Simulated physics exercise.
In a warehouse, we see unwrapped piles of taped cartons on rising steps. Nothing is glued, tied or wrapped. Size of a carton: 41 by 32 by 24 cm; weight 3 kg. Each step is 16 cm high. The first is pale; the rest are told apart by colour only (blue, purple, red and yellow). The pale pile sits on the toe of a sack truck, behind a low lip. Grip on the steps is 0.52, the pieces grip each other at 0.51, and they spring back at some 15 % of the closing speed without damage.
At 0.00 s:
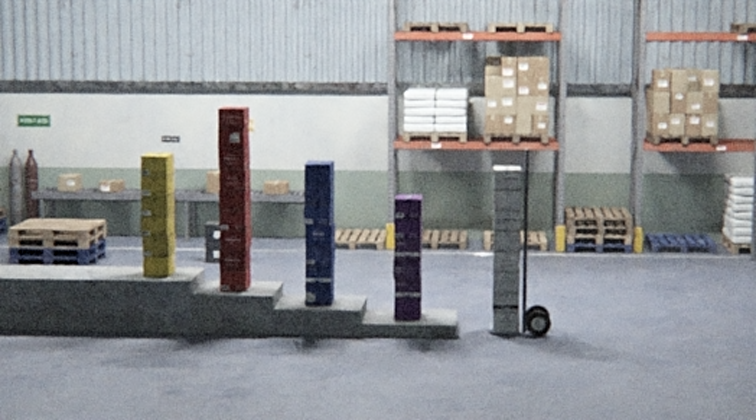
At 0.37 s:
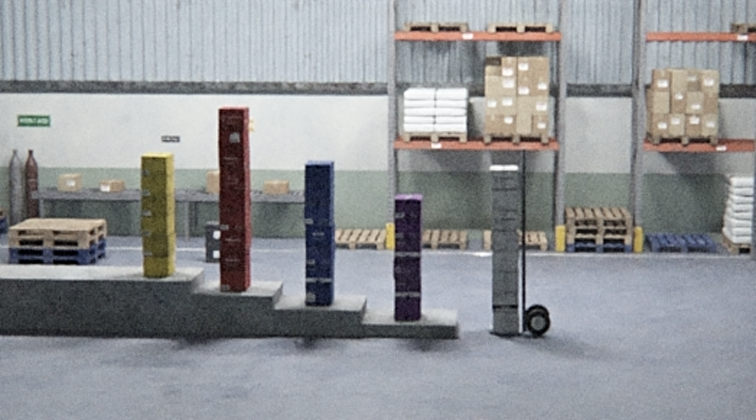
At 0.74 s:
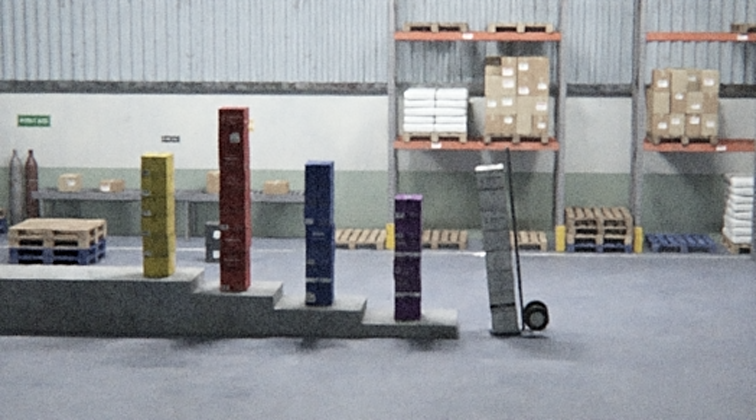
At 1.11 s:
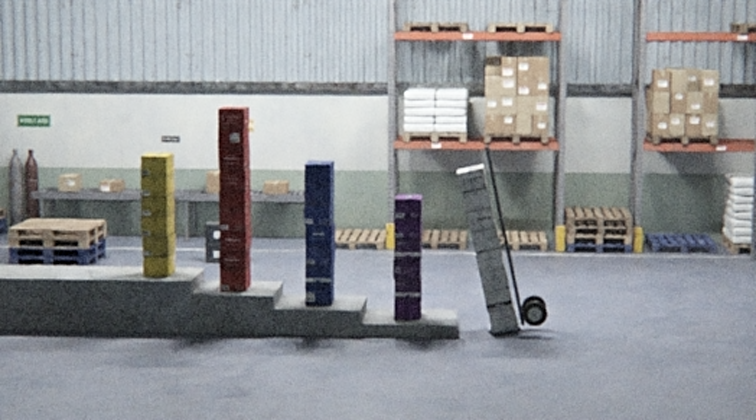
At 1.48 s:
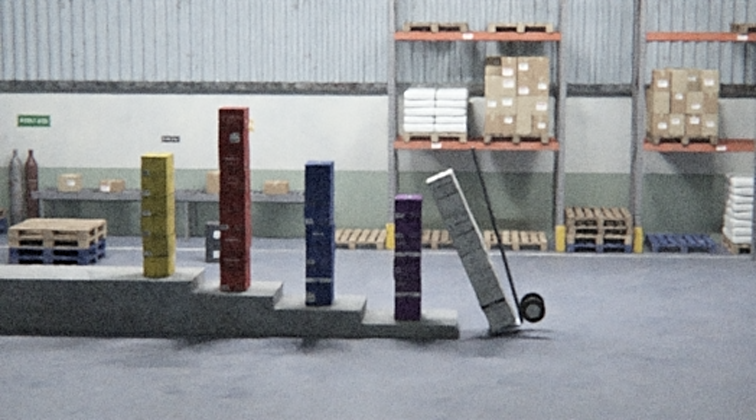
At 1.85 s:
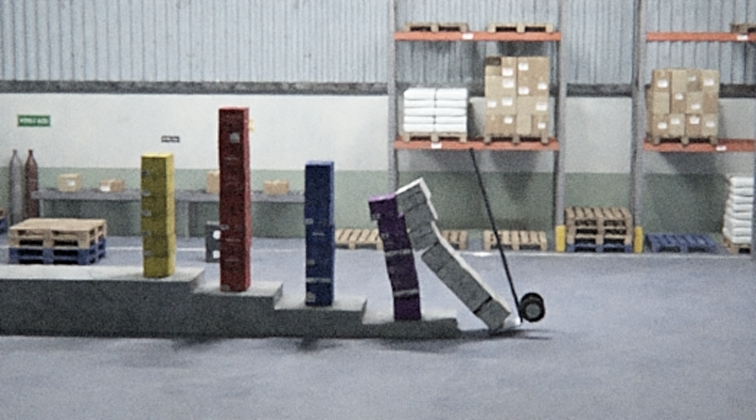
A pale pile of cartons tilts left with its sack truck and pushes the purple pile leftward.
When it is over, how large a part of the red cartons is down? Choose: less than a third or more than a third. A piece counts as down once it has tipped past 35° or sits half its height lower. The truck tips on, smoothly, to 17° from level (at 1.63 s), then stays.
The part is upwards of a third.
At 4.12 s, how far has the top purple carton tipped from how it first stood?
Roughly 50°.
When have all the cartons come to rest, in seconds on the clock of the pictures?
Near 6.5 s.
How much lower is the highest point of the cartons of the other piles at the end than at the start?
Roughly 140 cm.
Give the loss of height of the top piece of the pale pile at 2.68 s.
Some 90 cm lower.
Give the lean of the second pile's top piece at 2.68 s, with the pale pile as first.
It leans some 30°.
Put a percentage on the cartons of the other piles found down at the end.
About 90 per cent.
After 2.68 s, 8 of the pale pile down; none of the 9 red cartons down (5 of 28 in all colours); top red carton unmoved; top purple carton 27° from how it stood, 30 cm lower.
After 4.12 s, 8 of the pale pile down; 9 of the 9 red cartons down (25 of 28 in all colours); top red carton 19° from how it stood, 74 cm lower; top yellow carton 56° from how it stood, 48 cm lower.
In the end (6.5 s), 8 of the pale pile down; 9 of the 9 red cartons down (25 of 28 in all colours); top red carton upside down; top yellow carton upside down. That is 100 per cent.
